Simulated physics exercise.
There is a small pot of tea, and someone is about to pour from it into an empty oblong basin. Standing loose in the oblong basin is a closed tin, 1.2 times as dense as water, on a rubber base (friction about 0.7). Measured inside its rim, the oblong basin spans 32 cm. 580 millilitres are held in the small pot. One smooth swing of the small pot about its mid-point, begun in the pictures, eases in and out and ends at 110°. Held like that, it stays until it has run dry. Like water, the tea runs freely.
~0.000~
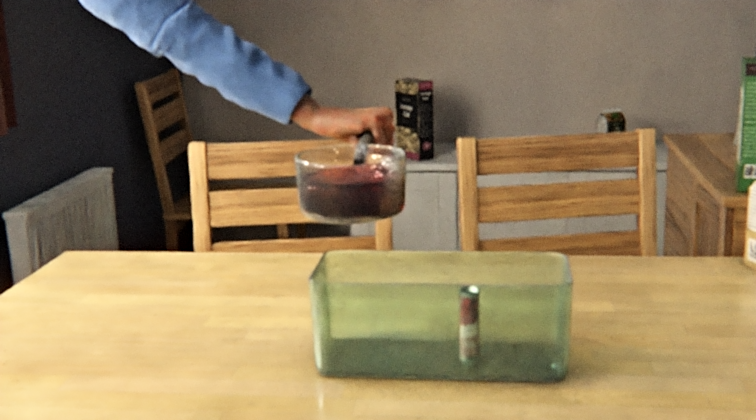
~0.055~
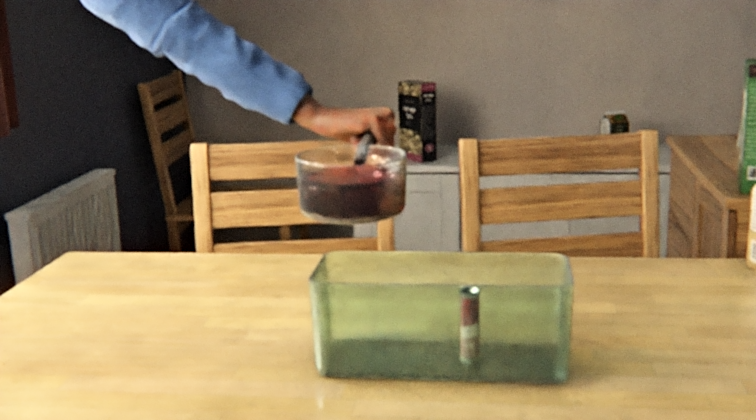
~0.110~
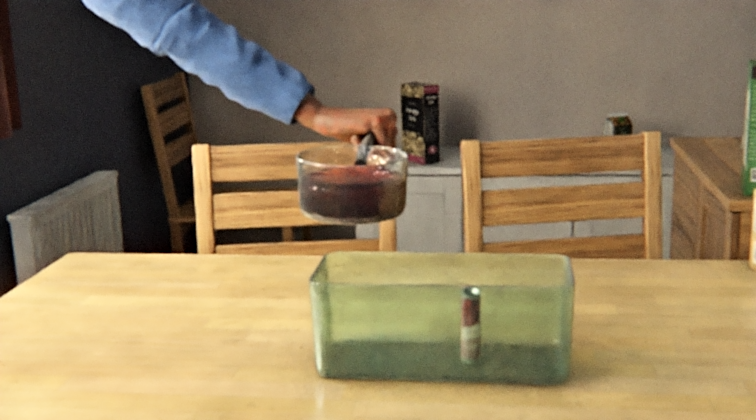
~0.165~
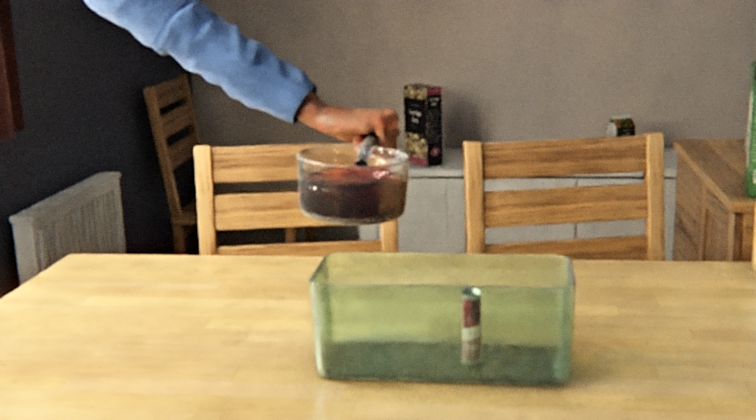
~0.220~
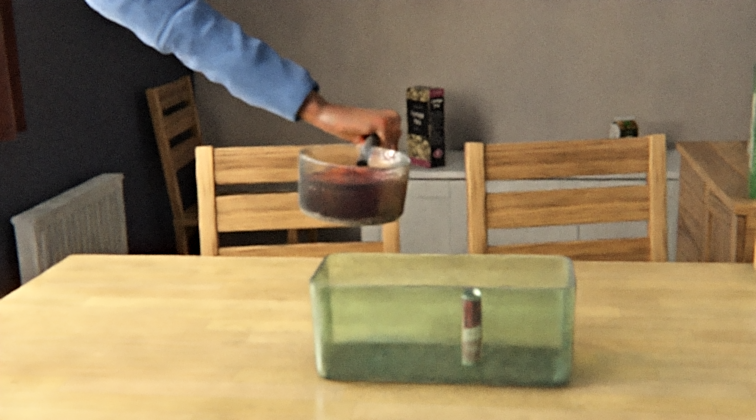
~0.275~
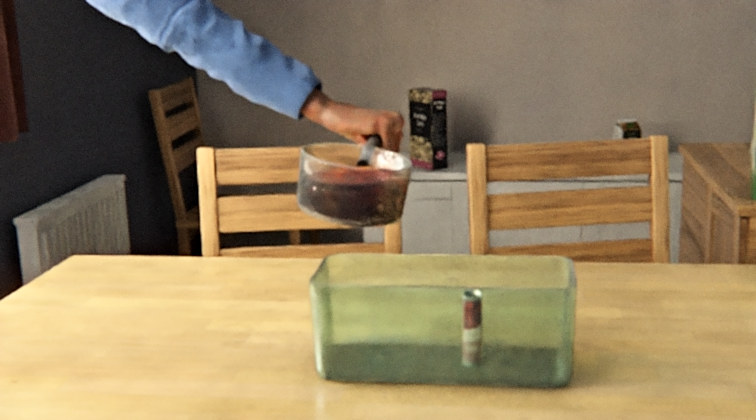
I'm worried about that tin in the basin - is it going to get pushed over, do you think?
Yes, I expect it to go down.
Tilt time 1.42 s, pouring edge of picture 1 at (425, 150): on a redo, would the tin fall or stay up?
Result: Tin upright.
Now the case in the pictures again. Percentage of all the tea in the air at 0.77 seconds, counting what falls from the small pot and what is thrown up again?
About 24 per cent.
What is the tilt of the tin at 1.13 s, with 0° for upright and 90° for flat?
I'd say it's tipped close to 15 degrees.
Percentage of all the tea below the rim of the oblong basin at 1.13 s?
Some 80 per cent.
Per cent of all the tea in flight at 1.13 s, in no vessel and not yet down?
Close to 8 per cent.
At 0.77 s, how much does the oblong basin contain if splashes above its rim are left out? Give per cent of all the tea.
Roughly 8 percent of it.
After 0.77 s the tilt is 62° and 68 per cent is still to pour; the tin stands where it began.
After 1.13 s the tilt is 99° and 12 per cent is still to pour; the tin leans 14°.
After 1.51 s the tilt is 110° and 0 per cent is still to pour; the tin lies on its side.
After 1.92 s the tilt is 110° and 0 per cent is still to pour; the tin lies on its side.
In the end the tin lies on its side.
